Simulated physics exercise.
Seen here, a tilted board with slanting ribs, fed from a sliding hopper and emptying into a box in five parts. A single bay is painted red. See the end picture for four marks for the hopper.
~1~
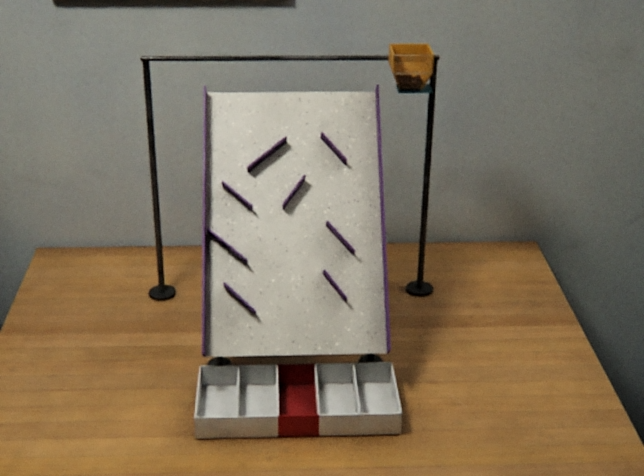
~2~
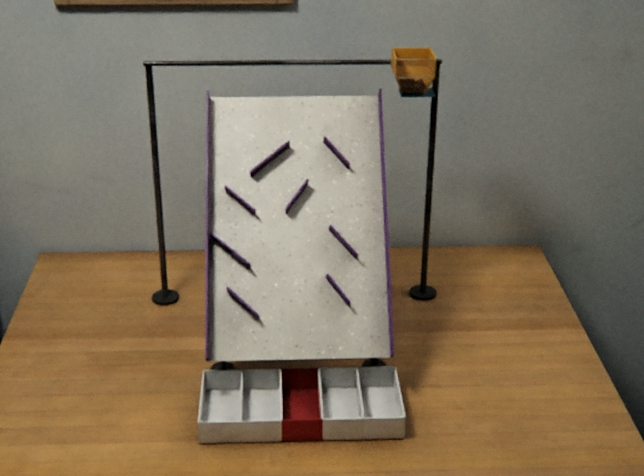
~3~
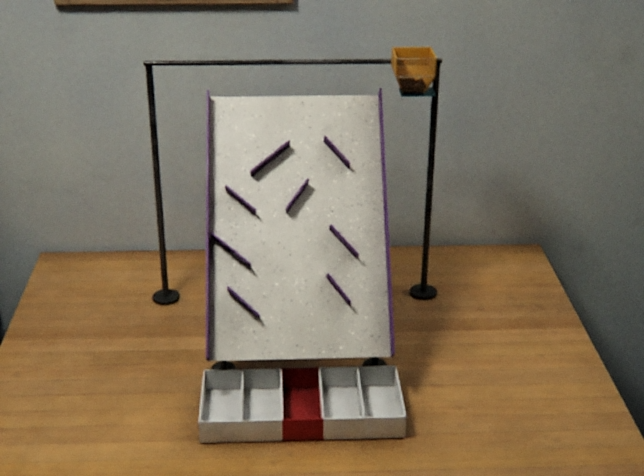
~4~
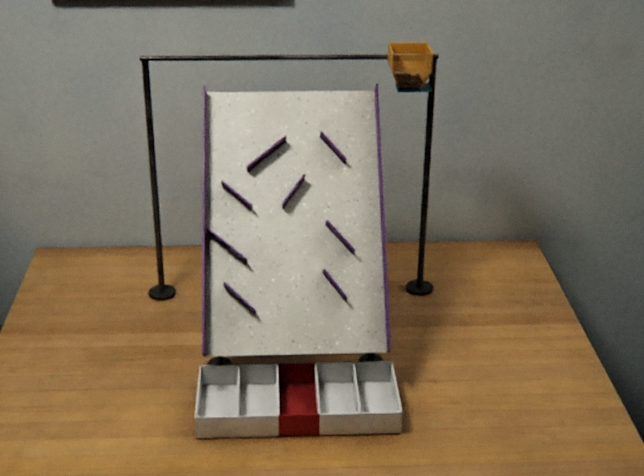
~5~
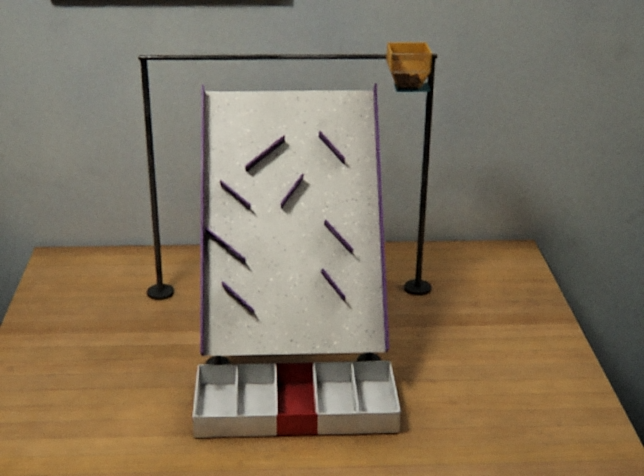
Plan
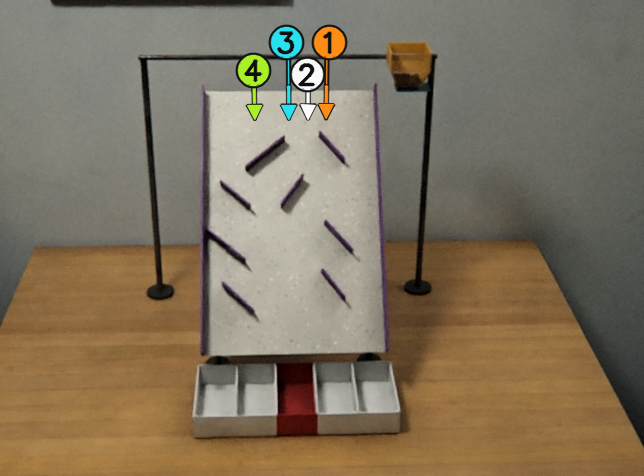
In this clip, a tilted pale board with slanting purple ribs stands on a wooden table, with an orange hopper at the upper right and a five-part box below, its middle bay red; only the view shifts slightly.
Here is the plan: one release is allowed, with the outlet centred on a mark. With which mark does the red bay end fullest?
Choose 4.
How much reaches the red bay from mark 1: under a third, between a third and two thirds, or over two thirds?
Mark 1 gives under a third.
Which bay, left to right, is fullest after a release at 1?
The fifth.
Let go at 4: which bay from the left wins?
It is the third one.
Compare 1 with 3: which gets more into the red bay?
3.
On the marked copy, mark 1 meets the board at (326, 113); mark 2 meets the board at (307, 114); mark 3 meets the board at (288, 114); mark 4 meets the board at (254, 114).
For mark 1, only a few in the red bay, close to half in other bays, close to half outside the box.
For mark 2, close to a quarter in the red bay, close to a quarter in other bays, close to half outside the box.
For mark 3, close to a quarter in the red bay, close to a quarter in other bays, close to half outside the box.
For mark 4, close to half in the red bay, only a few in other bays, close to half outside the box.
